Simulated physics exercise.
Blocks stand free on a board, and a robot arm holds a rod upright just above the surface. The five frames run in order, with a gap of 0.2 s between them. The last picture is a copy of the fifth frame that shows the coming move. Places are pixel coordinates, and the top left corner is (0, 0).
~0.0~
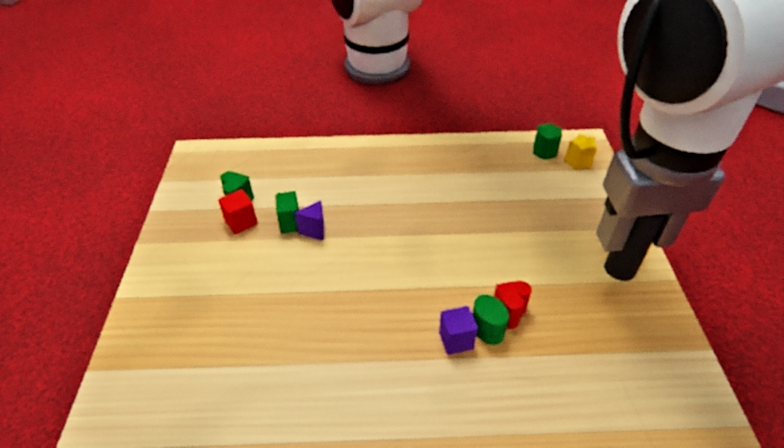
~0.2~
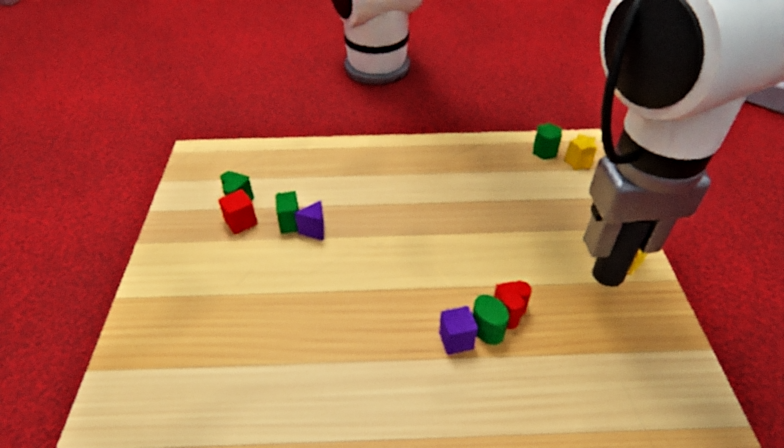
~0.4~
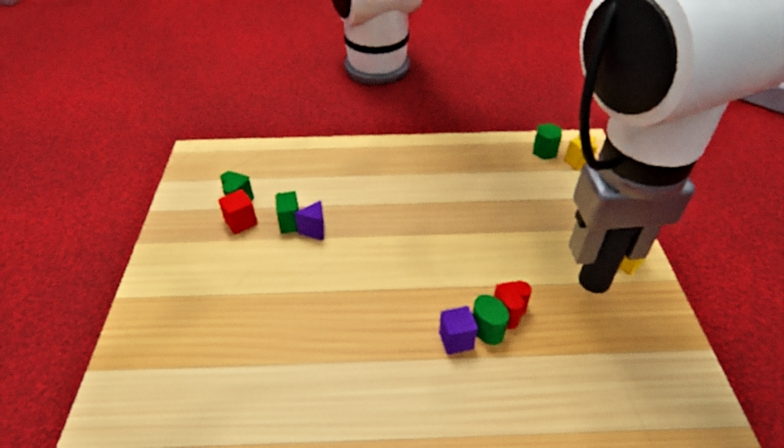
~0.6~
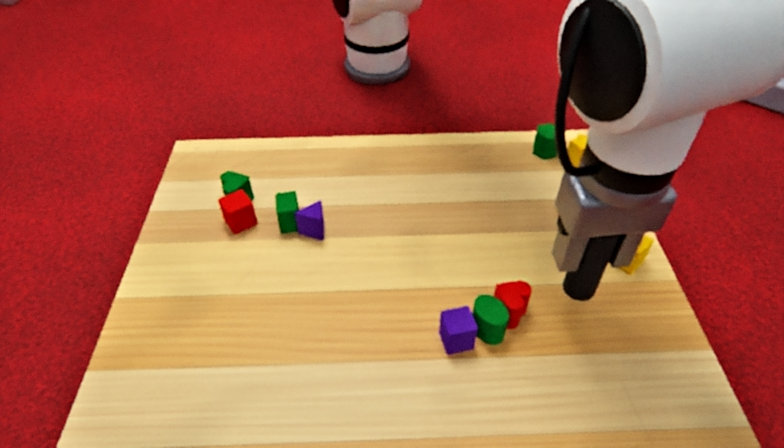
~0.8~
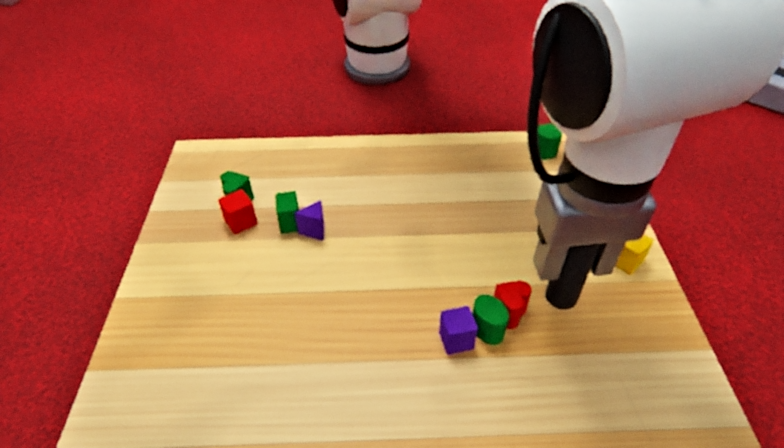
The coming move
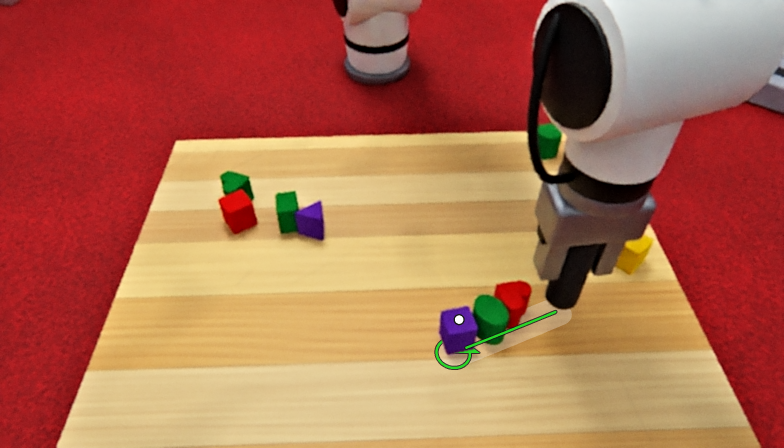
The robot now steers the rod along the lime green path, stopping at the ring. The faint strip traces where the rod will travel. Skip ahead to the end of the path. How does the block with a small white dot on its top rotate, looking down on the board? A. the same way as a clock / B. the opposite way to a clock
I'll go with B - the opposite way to a clock.
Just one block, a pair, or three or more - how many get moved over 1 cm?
The number will come to 3 or more.
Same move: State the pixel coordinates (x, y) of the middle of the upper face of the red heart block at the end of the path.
I'd place it at (493, 290), taking the centre of its top.
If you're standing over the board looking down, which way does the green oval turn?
It goes round the way clock hands do.
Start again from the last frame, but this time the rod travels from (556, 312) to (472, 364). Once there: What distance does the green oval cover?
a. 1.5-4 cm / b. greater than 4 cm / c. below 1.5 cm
I choose a.
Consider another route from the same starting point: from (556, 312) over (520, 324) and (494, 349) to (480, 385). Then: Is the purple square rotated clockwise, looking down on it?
No.
Drawn move, straight from (556, 312) to (453, 353); the dot is on the purple square.
What follows on the original path. One third of the way, rod (527, 310); purple square (454, 321); green oval (480, 309); red heart block (502, 291).
Two thirds of the way, rod (492, 324); purple square (440, 324), turned 45° anticlockwise; green oval (459, 305); red heart block (493, 290), turned 35° clockwise.
At the end, rod (455, 338); purple square (423, 328), turned 55° anticlockwise; green oval (444, 302), turned 30° clockwise; red heart block (493, 290), turned 35° clockwise.
